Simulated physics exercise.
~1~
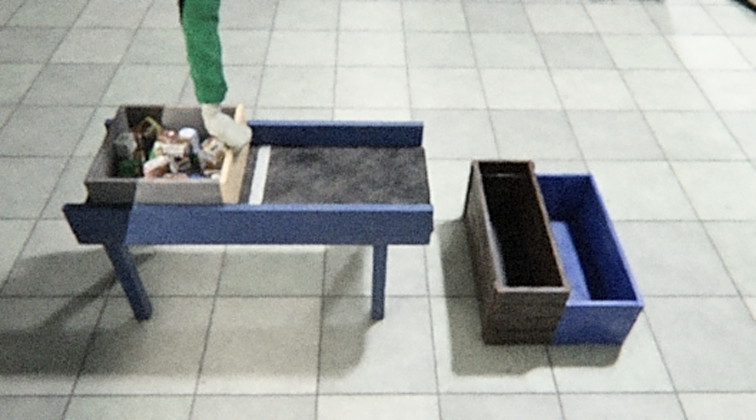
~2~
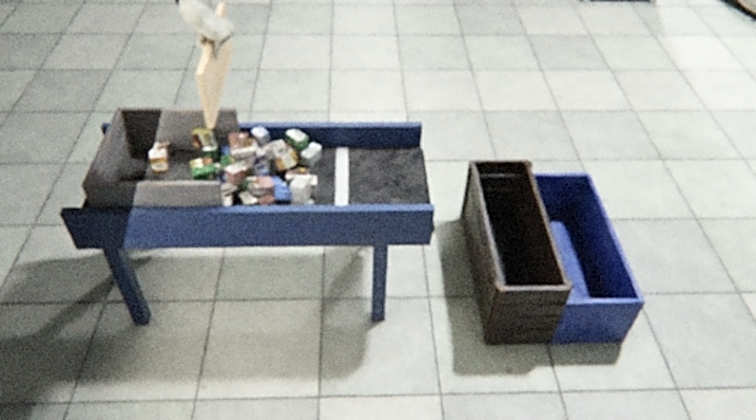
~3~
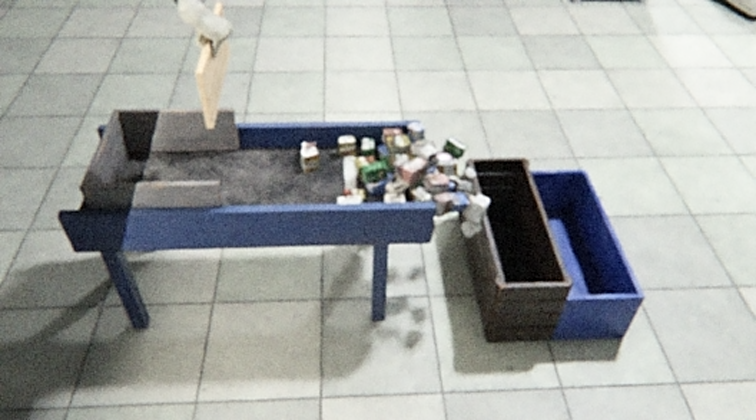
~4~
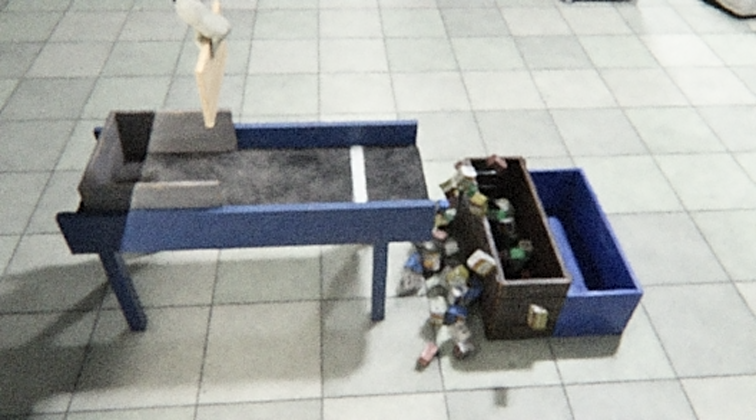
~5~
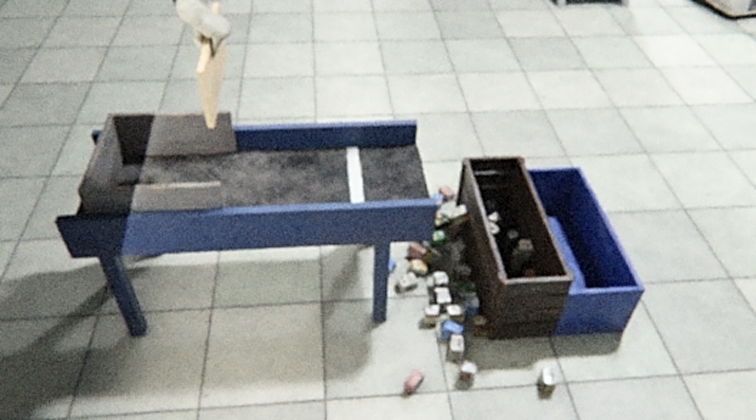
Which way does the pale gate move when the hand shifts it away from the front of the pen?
The gate moves up, raised by the hand so that the cartons can pass out beneath it.
To begin with, a heap of small cartons sits in a grey pen at the left end of a blue-sided belt, held back by a pale gate under a green-sleeved arm's hand. The hand lifts the gate clear, and the dark belt carries the cartons out to the right. They bunch up at the far end and begin tipping over the edge toward a black box, with a blue tote beyond it. Some tumble into the box, while many drop short of it. At the end, the belt is empty, and most of the cartons lie scattered on the floor before the black box.
